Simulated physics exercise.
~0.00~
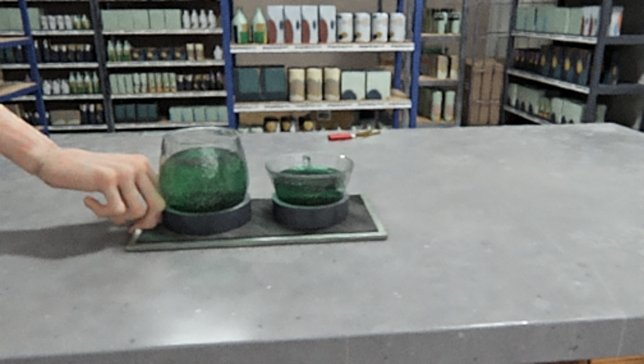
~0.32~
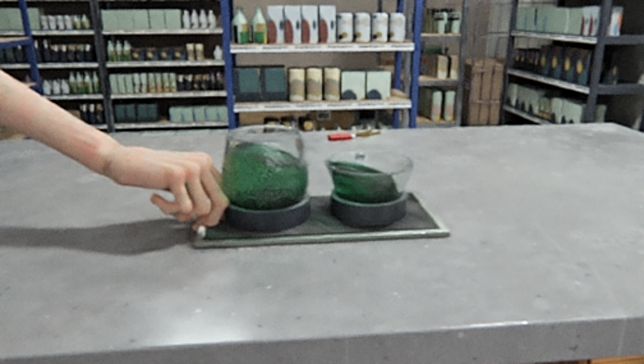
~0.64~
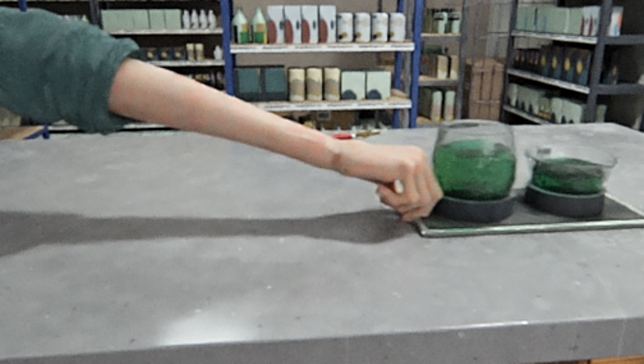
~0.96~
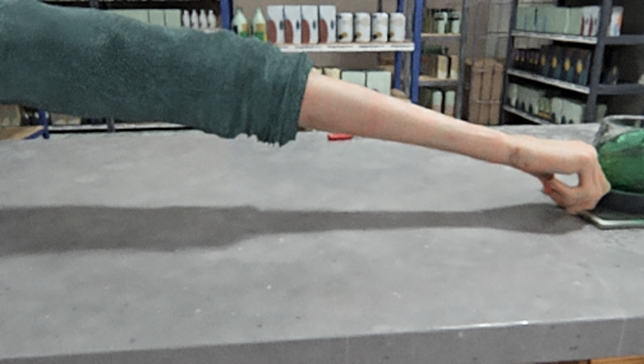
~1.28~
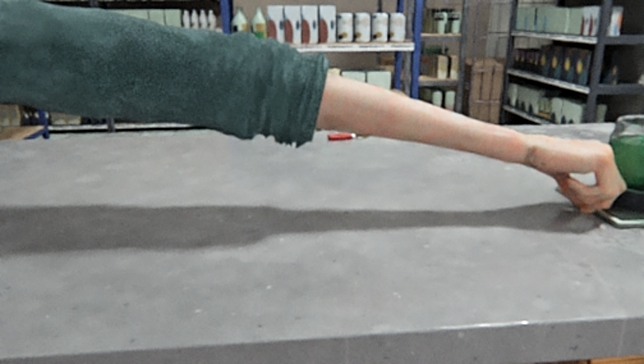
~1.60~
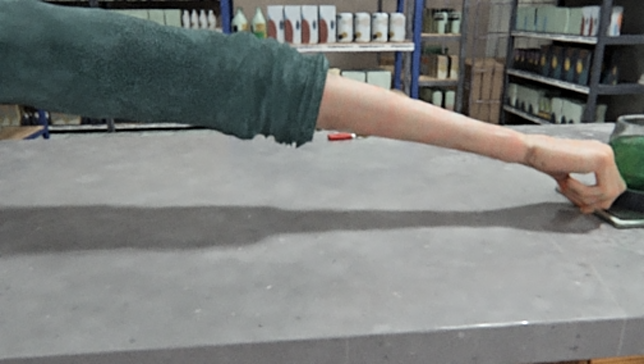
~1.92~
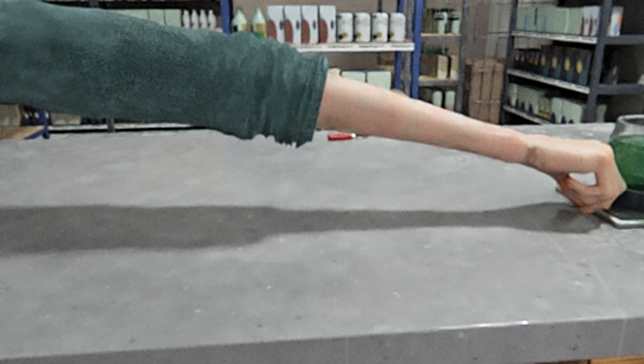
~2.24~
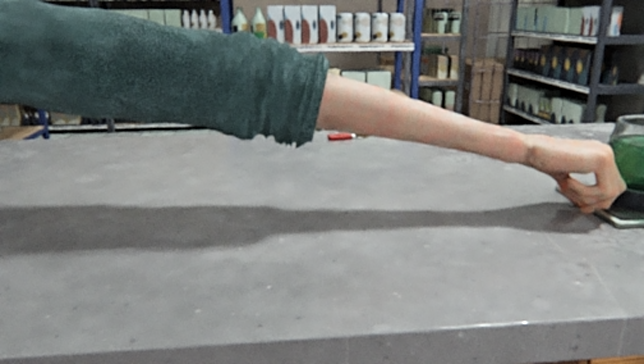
Storeroom worktop, a hand sliding a tray with two glass vessels of green liquid rightward, then holding it still at the edge of view.
